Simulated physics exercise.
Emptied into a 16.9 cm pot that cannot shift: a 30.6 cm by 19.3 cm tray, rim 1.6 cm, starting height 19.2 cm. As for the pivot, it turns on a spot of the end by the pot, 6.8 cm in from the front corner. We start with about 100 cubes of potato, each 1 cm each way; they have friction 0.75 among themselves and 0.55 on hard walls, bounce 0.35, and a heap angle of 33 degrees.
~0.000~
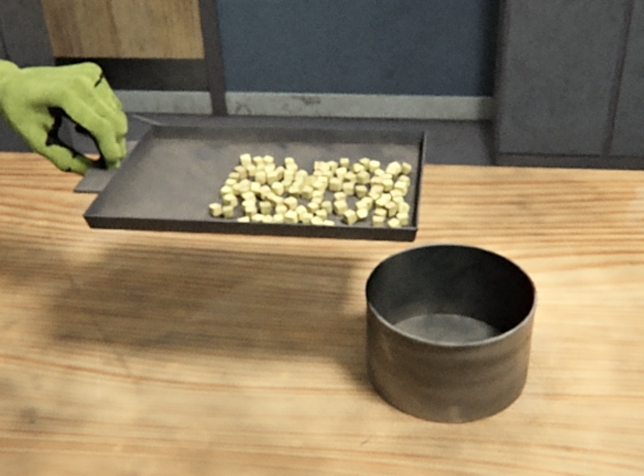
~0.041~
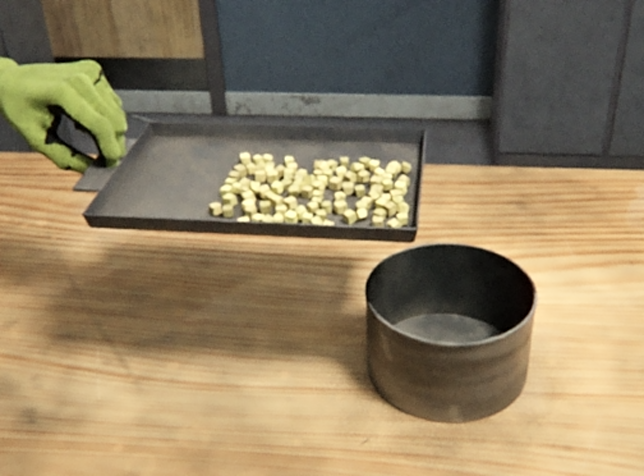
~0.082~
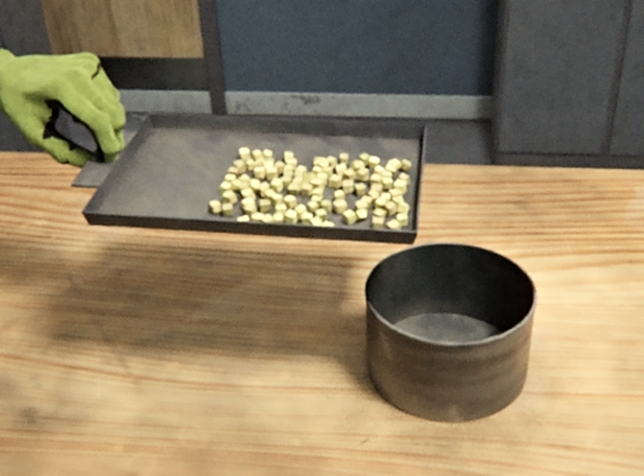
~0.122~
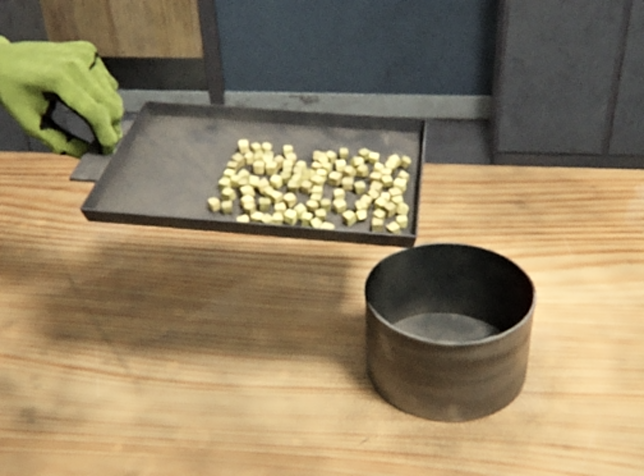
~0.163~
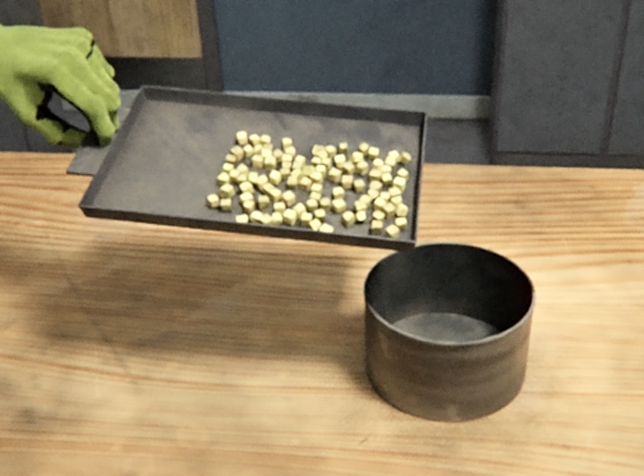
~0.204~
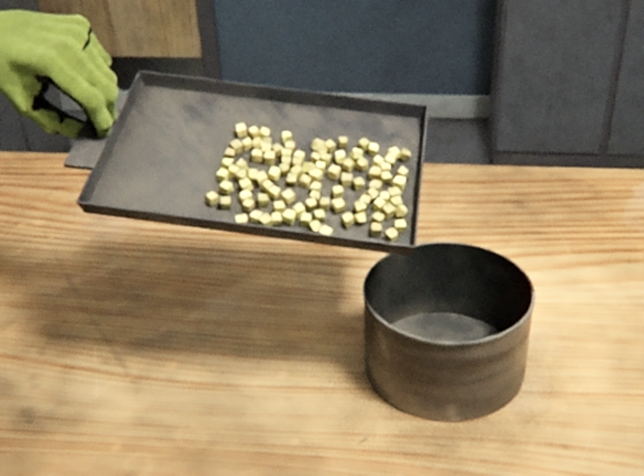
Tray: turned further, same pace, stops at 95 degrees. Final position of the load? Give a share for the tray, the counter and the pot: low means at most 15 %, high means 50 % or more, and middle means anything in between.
Shares: Left on the tray low, counter high, pot middle.
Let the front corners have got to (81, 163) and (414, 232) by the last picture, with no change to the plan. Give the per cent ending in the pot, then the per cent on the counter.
Pot 90 % / counter 10 %.
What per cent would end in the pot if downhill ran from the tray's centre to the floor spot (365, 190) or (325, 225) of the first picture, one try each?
Roughly 75 % for the first direction, roughly 70 % for the second.
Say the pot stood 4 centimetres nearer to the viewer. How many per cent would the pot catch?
With that change it comes to something like 50 in a hundred.
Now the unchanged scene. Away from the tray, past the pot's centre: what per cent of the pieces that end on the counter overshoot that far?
10 per cent.
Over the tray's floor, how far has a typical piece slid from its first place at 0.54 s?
4 cm.
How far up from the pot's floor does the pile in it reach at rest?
Around 1.0 cm above the floor.
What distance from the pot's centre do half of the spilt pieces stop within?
I'd say close to 16 centimetres.
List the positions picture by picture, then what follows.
Tray tilt 0 degrees, front corners at (88, 214) and (414, 227); middle of the pieces at (318, 188); pot at (450, 289), in the first picture.
Tray tilt 1 degrees, front corners at (87, 213) and (414, 227); middle of the pieces at (318, 187), in the second picture.
Tray tilt 3 degrees, front corners at (86, 210) and (413, 230), lowest corner right front; middle of the pieces at (318, 185), in the third picture.
Tray tilt 7 degrees, front corners at (85, 207) and (413, 234), lowest corner right front; middle of the pieces at (317, 182), in the fourth picture.
Tray tilt 12 degrees, front corners at (83, 203) and (412, 239), lowest corner right front; middle of the pieces at (316, 179), in the fifth picture.
Tray tilt 16 degrees, front corners at (81, 200) and (412, 243), lowest corner right front; middle of the pieces at (316, 176); pot at (448, 288). The tray's pace is about 115 degrees a second, in the sixth picture.
After 0.54 s, tilt 54 degrees; the tray holds 100 %, the pot 0 %.
Then, at 0.77 s, tilt 80 degrees; the tray holds 80 %, the pot 5 %.
After 1.11 s, tilt 95 degrees; the tray holds 15 %, the pot 30 %.
At rest (2.2 s), tray 0 %, counter 60 %, pot 40 %.
